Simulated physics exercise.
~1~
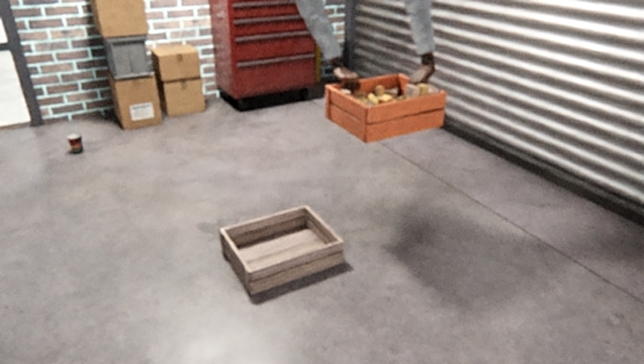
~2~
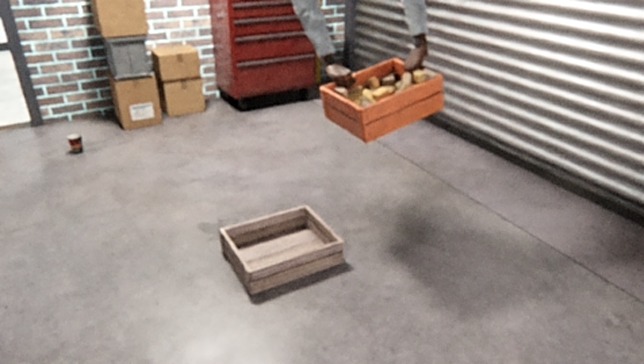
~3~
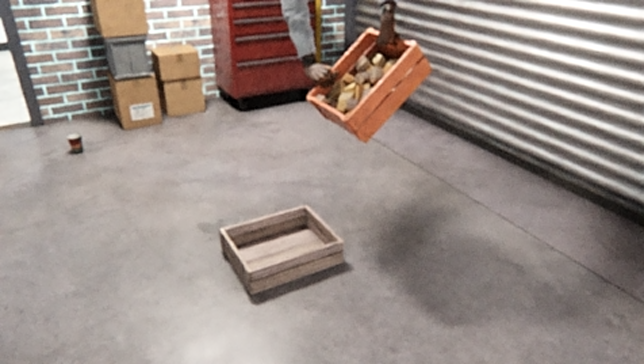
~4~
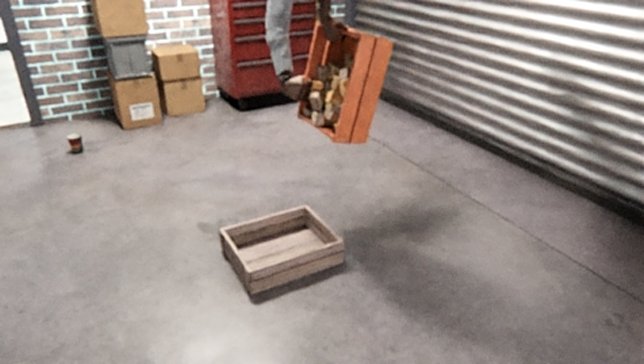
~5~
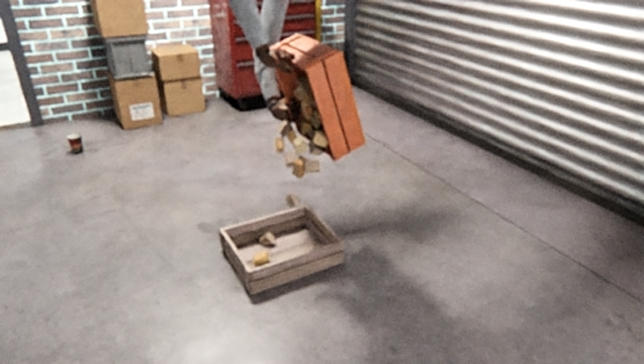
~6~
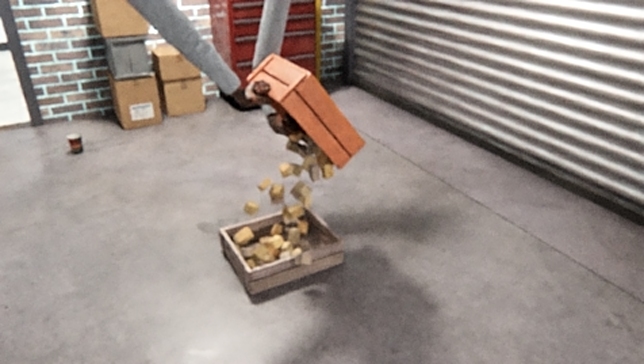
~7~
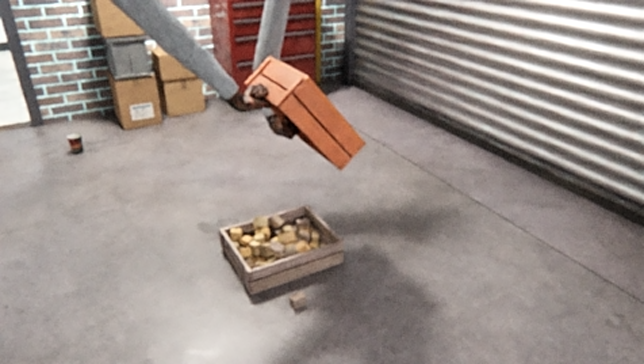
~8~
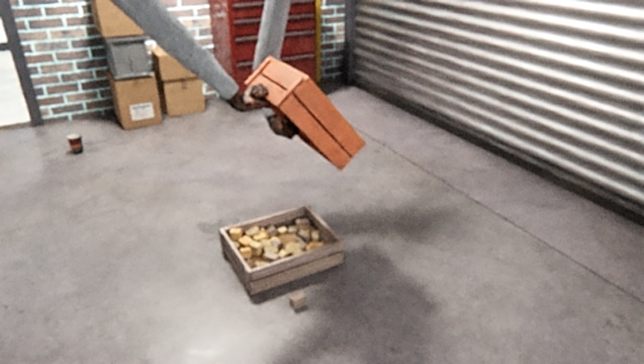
Hands lifting and tipping an orange box, pouring wooden offcuts into a wooden tub, with one piece landing on the floor.
